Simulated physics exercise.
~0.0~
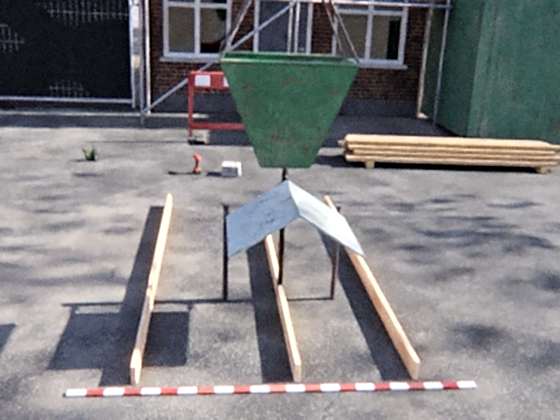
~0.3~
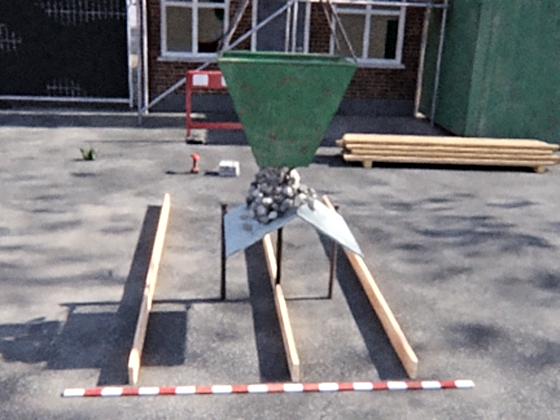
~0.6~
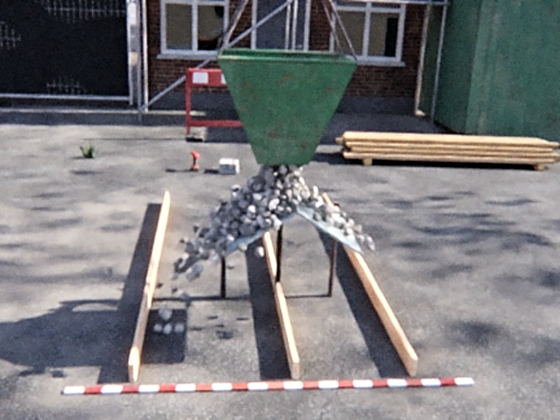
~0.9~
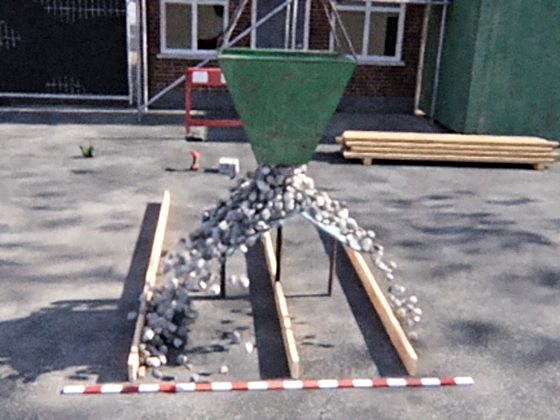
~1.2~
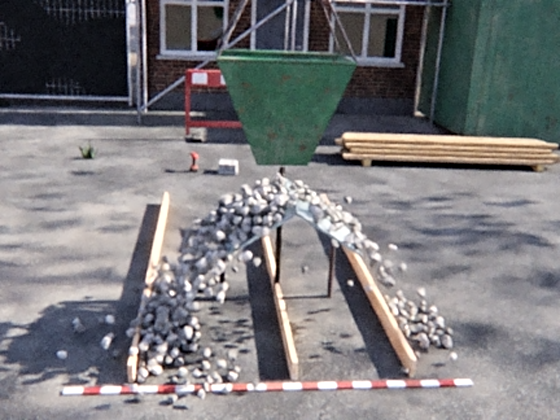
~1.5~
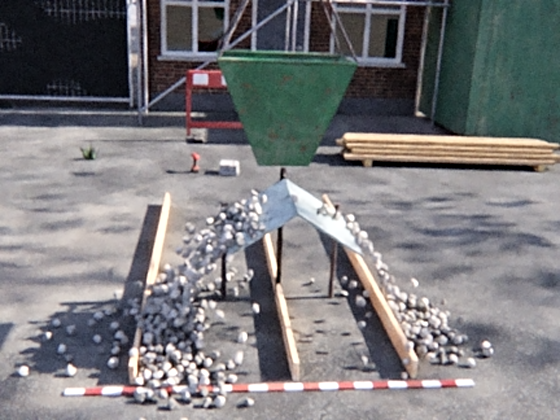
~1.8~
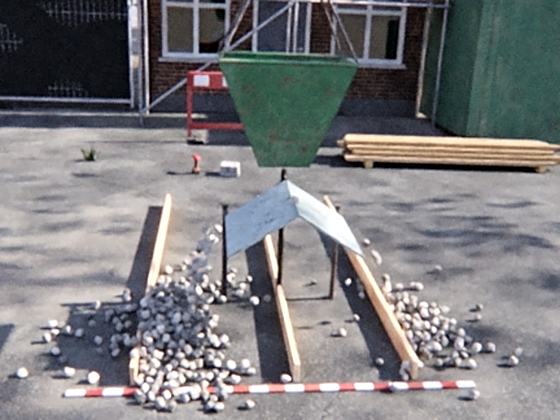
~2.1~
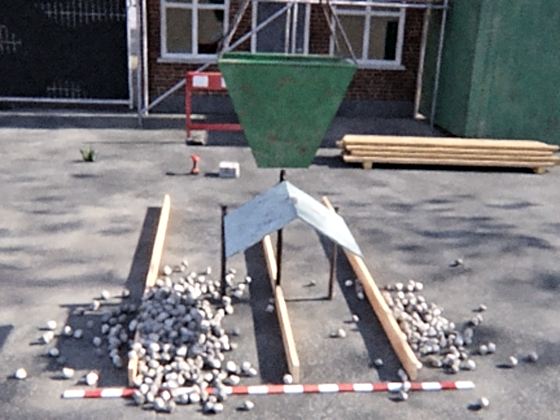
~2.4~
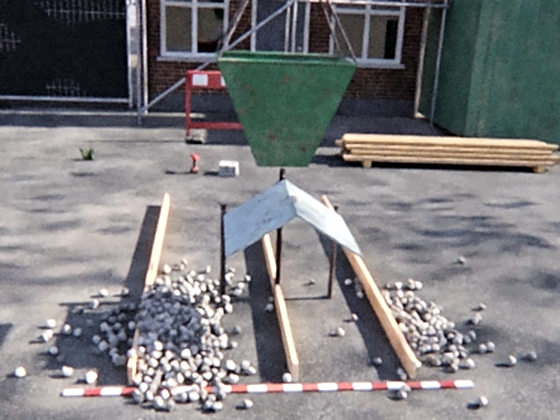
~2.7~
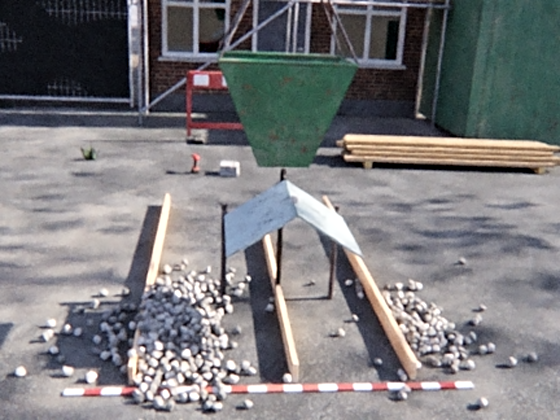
A green hopper hangs still above a peaked sheet of pale steel on thin legs in a paved yard, seen from slightly above by a gently swaying camera. Three wooden boards lie on the ground behind a red and white striped staff, with stacked planks and a brick building beyond. Grey stones pour from the hopper onto the steel, sliding down both slopes, more heavily to the left. The hopper empties and the steel clears as stones tumble and scatter. Most settle in a heap in the left bay, some spilling farther left, while a smaller pile rests beyond the right board and very few stay in the right bay.
